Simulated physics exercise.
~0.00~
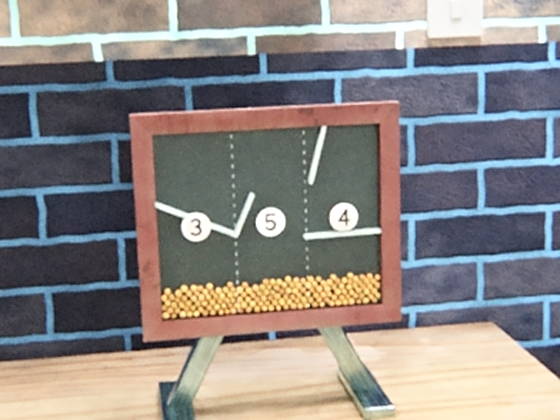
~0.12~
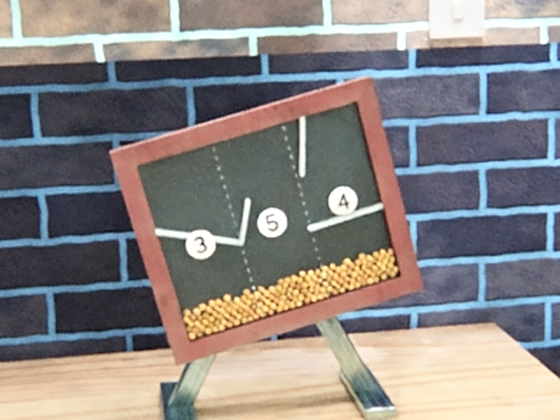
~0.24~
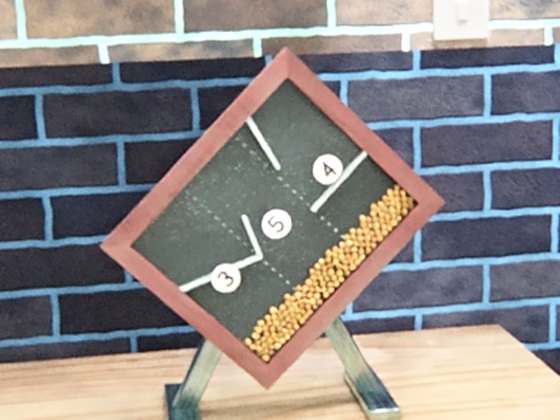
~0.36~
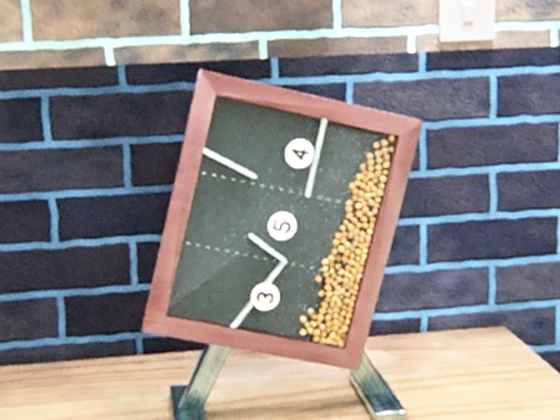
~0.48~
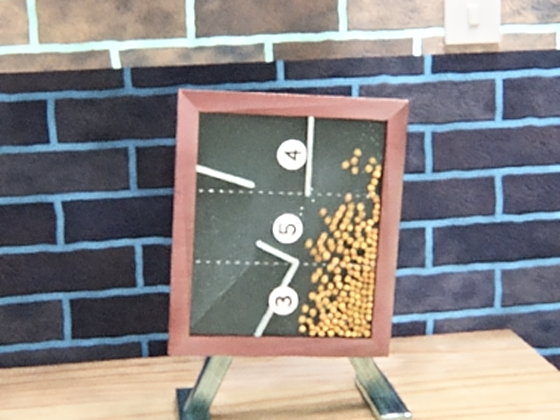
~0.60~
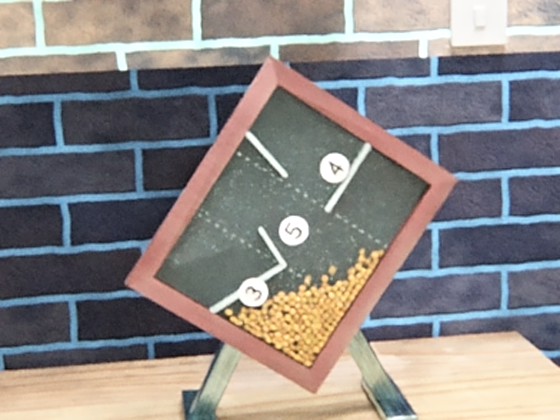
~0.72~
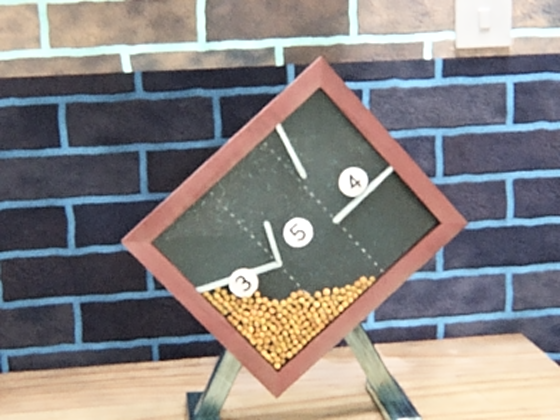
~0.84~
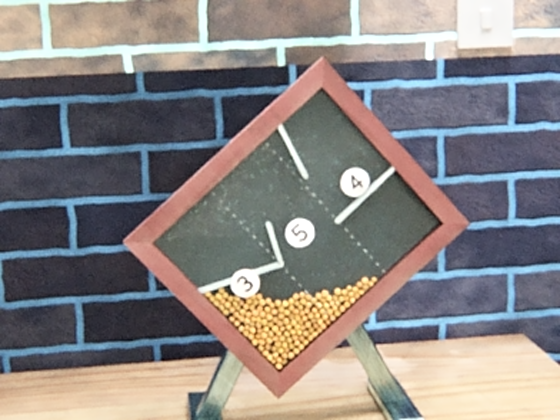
A framed, dark-backed box of small golden beads tipped anticlockwise on its stand until it was nearly on its side, sending the beads sliding right, then swung partway back and stopped tilted, with the beads heaped in the lowest corner, mostly in strip three.
